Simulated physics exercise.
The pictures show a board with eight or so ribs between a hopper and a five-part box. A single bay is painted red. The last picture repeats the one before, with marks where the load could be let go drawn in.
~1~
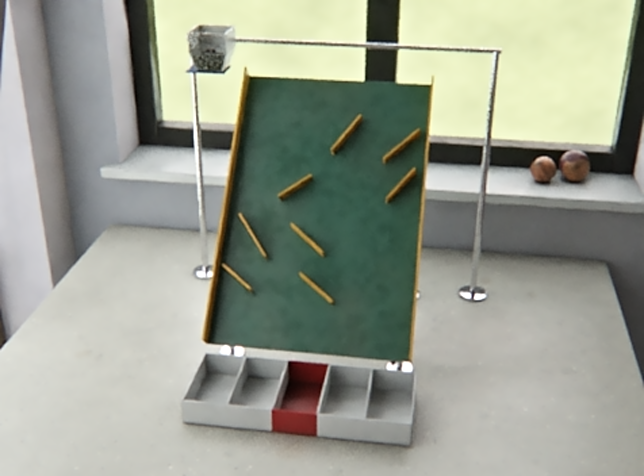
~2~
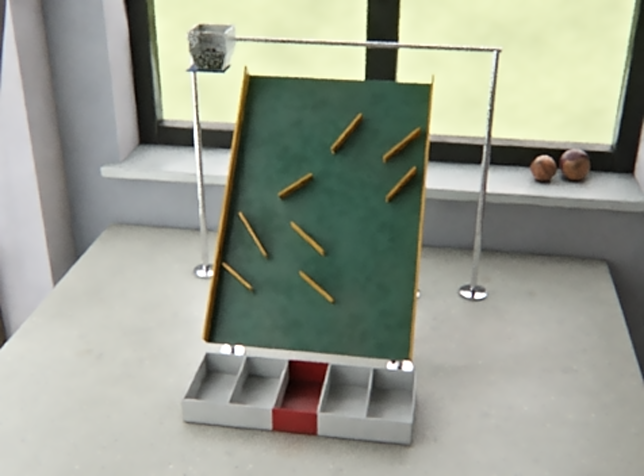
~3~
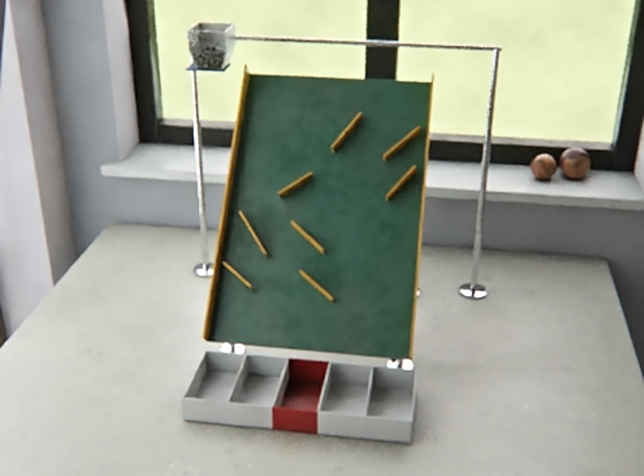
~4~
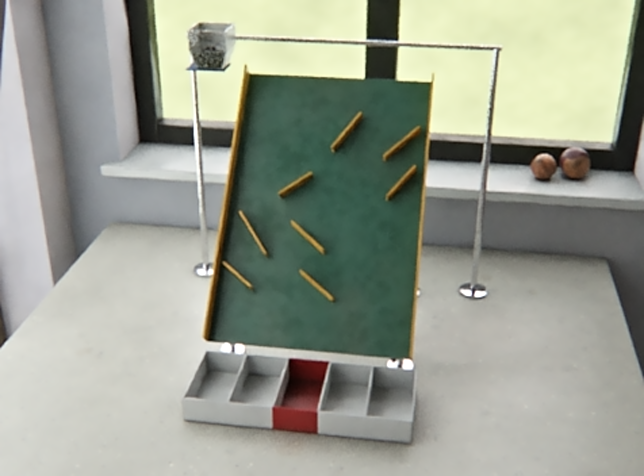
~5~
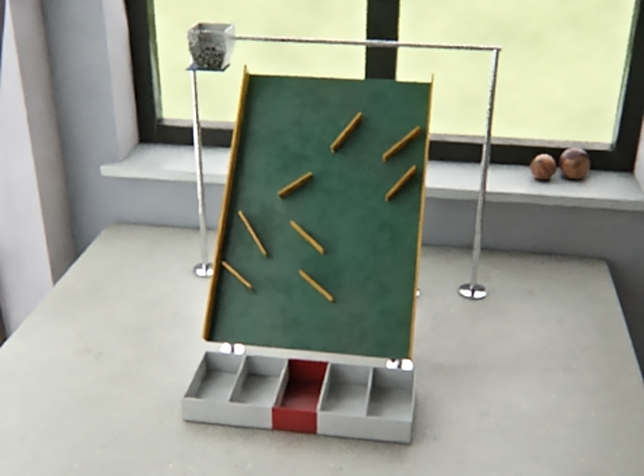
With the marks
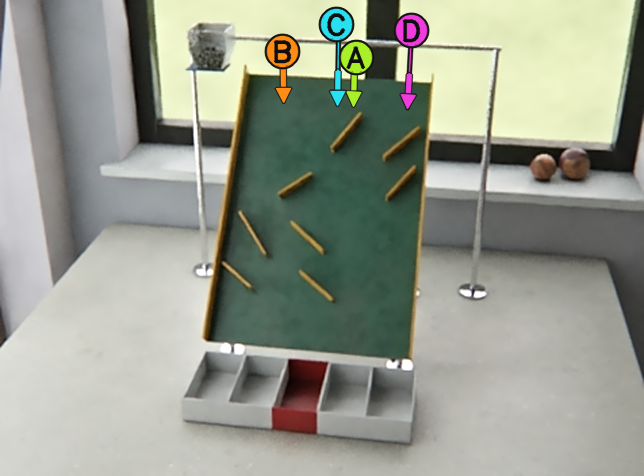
The video shows a tilted green board with short tan ribs, a clear hopper of dark beans at its upper left, and a five-part box below with its middle bay painted red, while nothing visibly moves.
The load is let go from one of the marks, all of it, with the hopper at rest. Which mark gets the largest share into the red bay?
Choose B.
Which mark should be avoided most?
D.
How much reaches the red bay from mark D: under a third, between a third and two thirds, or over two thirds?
It is under a third.
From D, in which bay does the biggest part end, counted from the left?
The fourth.
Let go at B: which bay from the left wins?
The third from the left.
On the marked copy, mark A meets the board at (353, 101); mark B meets the board at (283, 97); mark C meets the board at (337, 100); mark D meets the board at (407, 103).
For mark A, about a quarter in the red bay, about two thirds in other bays, a small part held on the board.
For mark B, about two thirds in the red bay, about a quarter in other bays, a small part held on the board.
For mark C, about a quarter in the red bay, about two thirds in other bays, a small part held on the board.
For mark D, a small part in the red bay, most in other bays, a small part held on the board.
